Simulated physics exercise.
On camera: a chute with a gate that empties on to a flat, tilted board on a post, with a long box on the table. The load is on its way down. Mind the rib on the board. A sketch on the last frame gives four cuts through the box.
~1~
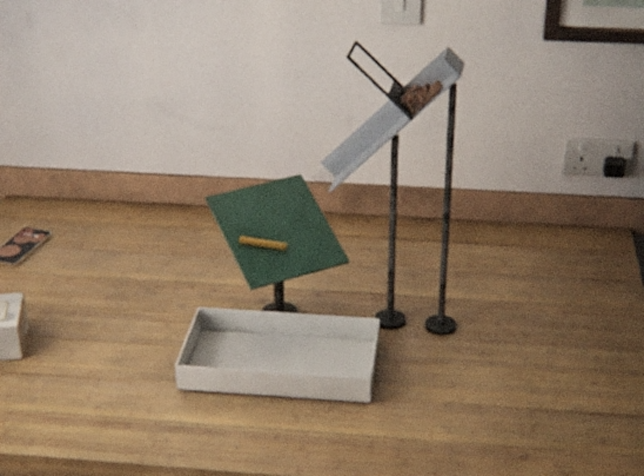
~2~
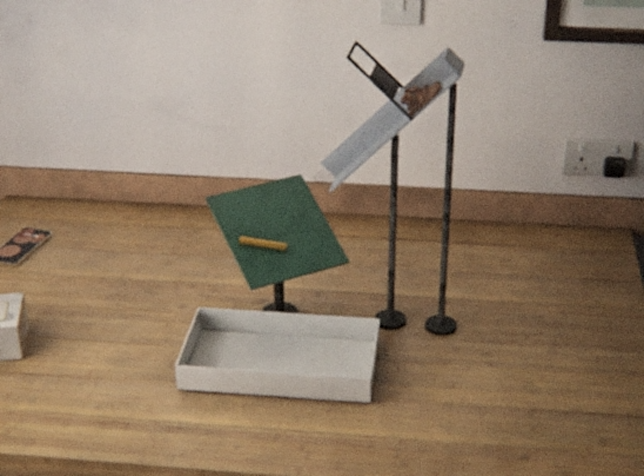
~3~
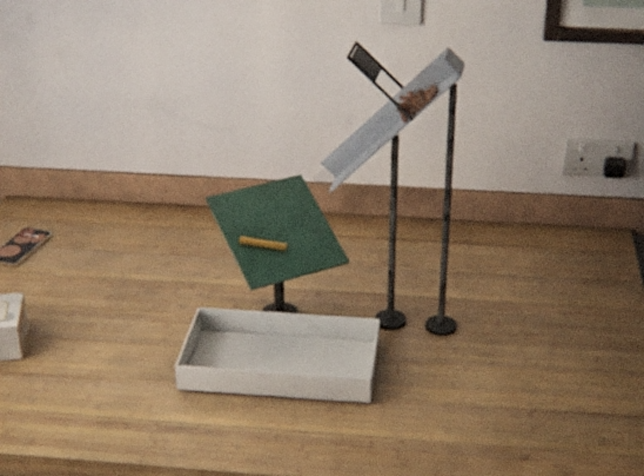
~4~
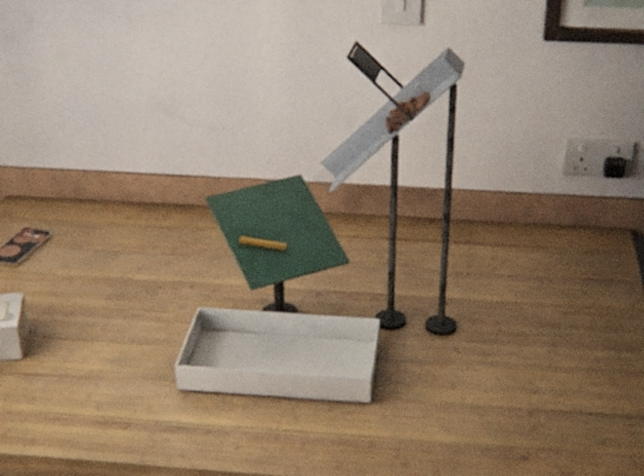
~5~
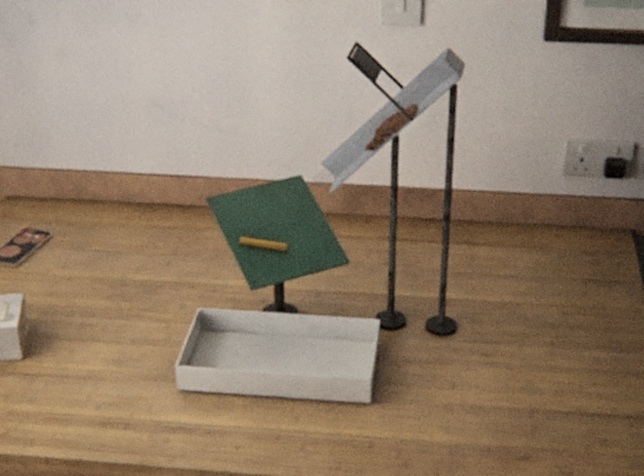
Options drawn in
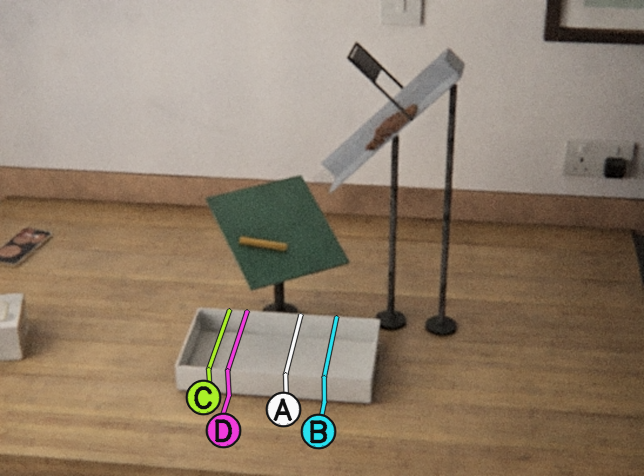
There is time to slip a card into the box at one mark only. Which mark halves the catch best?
B works best here.
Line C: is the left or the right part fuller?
More lands on the right.
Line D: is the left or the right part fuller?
More lands on the right.
On the marked copy, line A crosses the front rim at (285, 373); line B crosses the front rim at (324, 376); line C crosses the front rim at (208, 368); line D crosses the front rim at (227, 369).
Choosing A, of what is caught, a small part on the left of the divider, most on the right.
Choosing B, of what is caught, about two thirds on the left of the divider, about a third on the right.
Choosing C, of what is caught, a small part on the left of the divider, nearly all on the right.
Choosing D, of what is caught, a small part on the left of the divider, nearly all on the right.
